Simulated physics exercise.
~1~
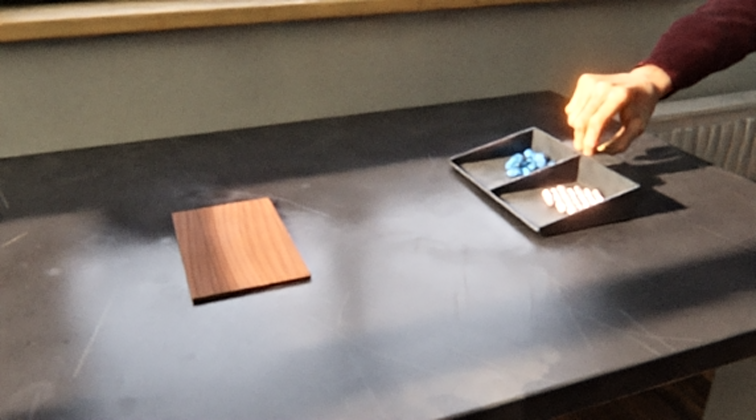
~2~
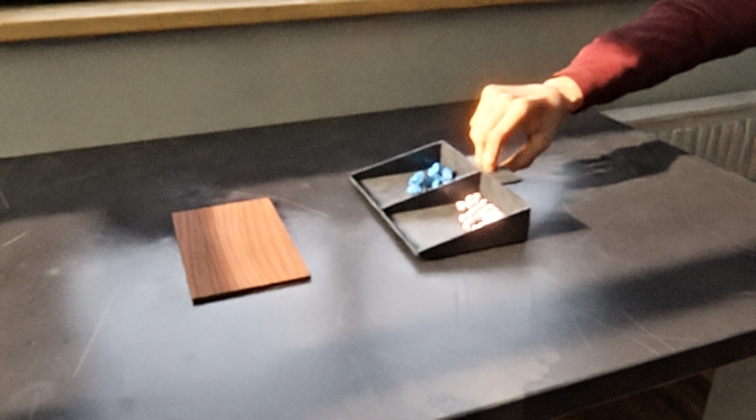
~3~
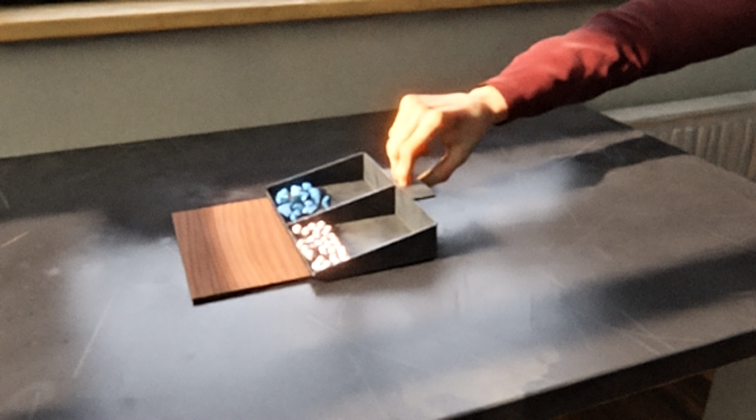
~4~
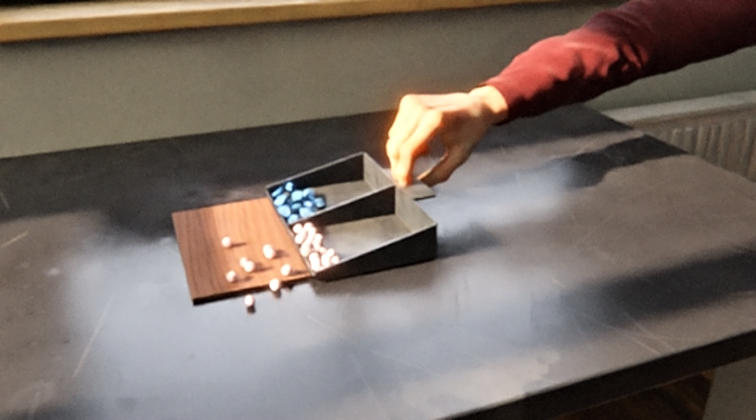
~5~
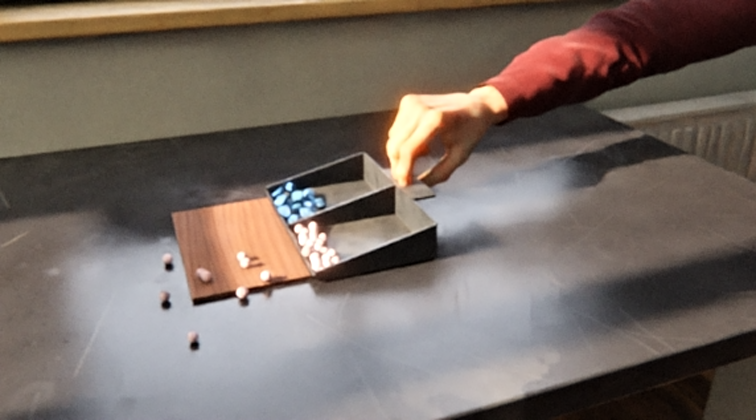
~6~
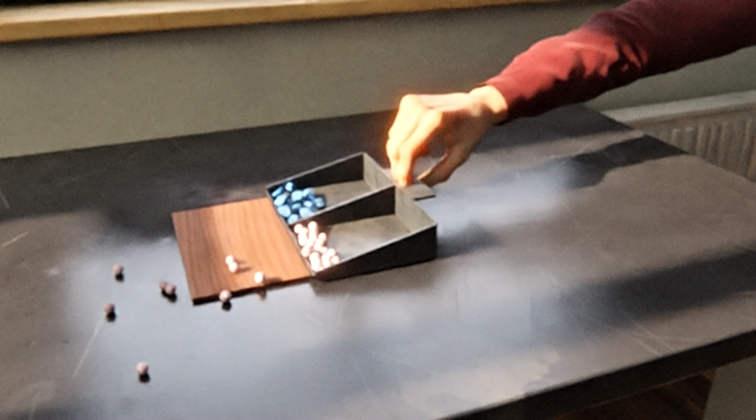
On a dark tabletop beside a pale wall, a hand reaching in from the right grips a black tray split into two compartments, one holding blue pieces and the nearer one holding whitish pieces. The hand slides the tray left towards a flat wooden board. The tray stops against the board's edge, and both groups shift forward to the front rim. Several whitish pieces then spill over onto the board, and some roll on past it to the left. At the end, the tray rests against the board with the blue pieces still inside.
